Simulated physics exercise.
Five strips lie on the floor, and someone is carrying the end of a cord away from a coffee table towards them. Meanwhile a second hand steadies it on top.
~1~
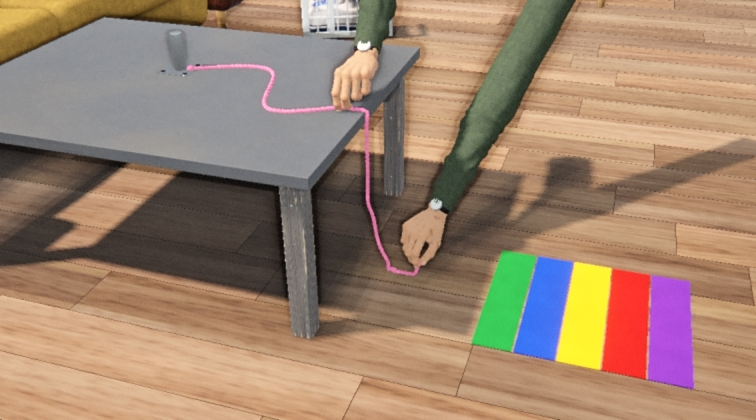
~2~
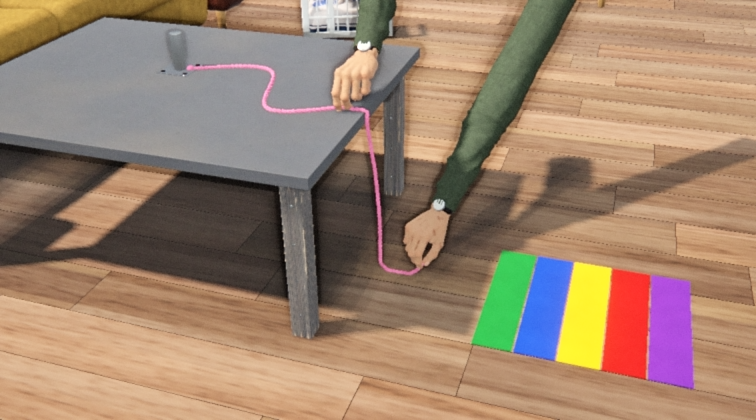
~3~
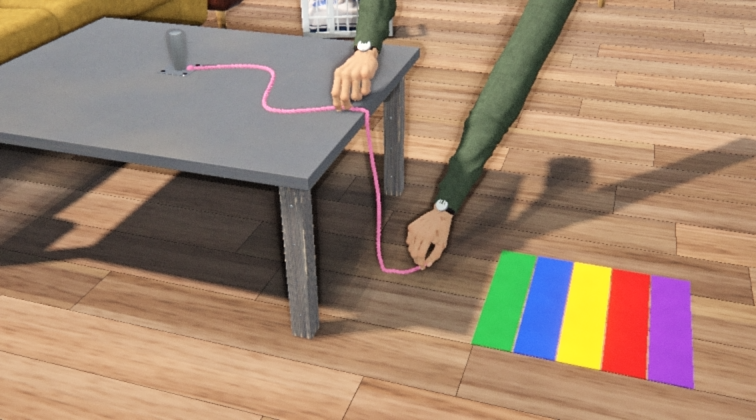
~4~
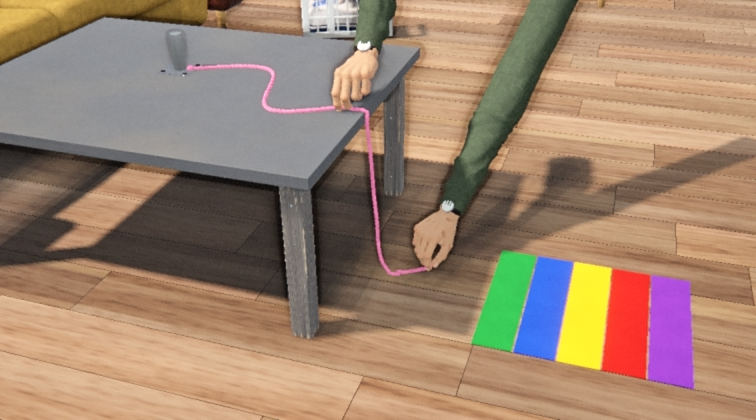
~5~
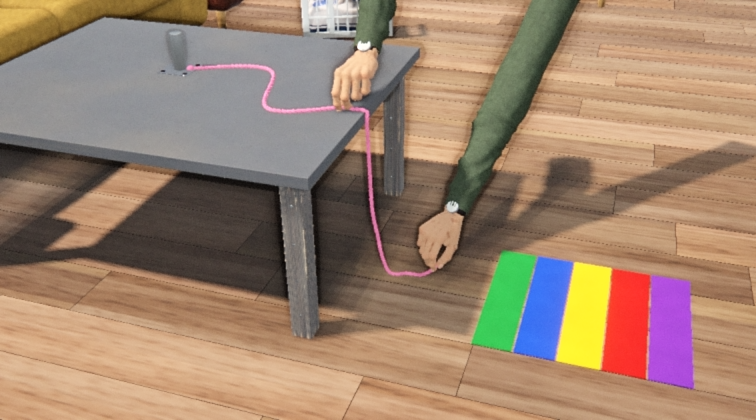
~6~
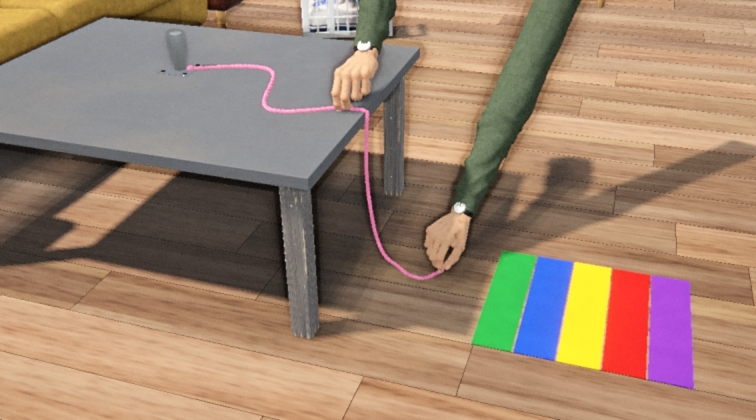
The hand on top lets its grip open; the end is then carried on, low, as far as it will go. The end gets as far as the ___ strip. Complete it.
The end gets as far as the red strip.
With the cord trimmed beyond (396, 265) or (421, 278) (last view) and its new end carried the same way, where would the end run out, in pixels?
Try one: (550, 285); try two: (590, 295).
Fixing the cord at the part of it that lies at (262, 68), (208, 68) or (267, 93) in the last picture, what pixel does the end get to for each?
Expect roughly (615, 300) for the first, (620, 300) for the second and (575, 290) for the third.
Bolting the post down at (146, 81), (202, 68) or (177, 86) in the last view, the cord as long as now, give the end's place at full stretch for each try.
Places per try: (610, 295); (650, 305); (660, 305).
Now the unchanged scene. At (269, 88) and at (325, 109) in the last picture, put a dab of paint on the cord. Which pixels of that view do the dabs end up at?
Roughly at (301, 92), and the other roughly at (397, 130).
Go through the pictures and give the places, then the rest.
End (419, 264); green (497, 328); blue (539, 336); yellow (581, 344); red (625, 353); purple (671, 362), in the first picture.
End (422, 264); cord through (225, 67) (273, 81) (273, 110) (355, 109) (376, 185) (380, 253), in the second picture.
End (425, 265), in the third picture.
End (431, 266); cord through (225, 67) (273, 81) (273, 110) (355, 109) (373, 184) (380, 254), in the fourth picture.
End (436, 267), in the fifth picture.
End (444, 268); cord through (225, 67) (273, 81) (273, 110) (355, 109) (367, 184) (383, 253), in the sixth picture.
A little later, end near (553, 287); over blue.
Next, end near (601, 296); over yellow.
When it is tight, end near (630, 301); over red. Over red.
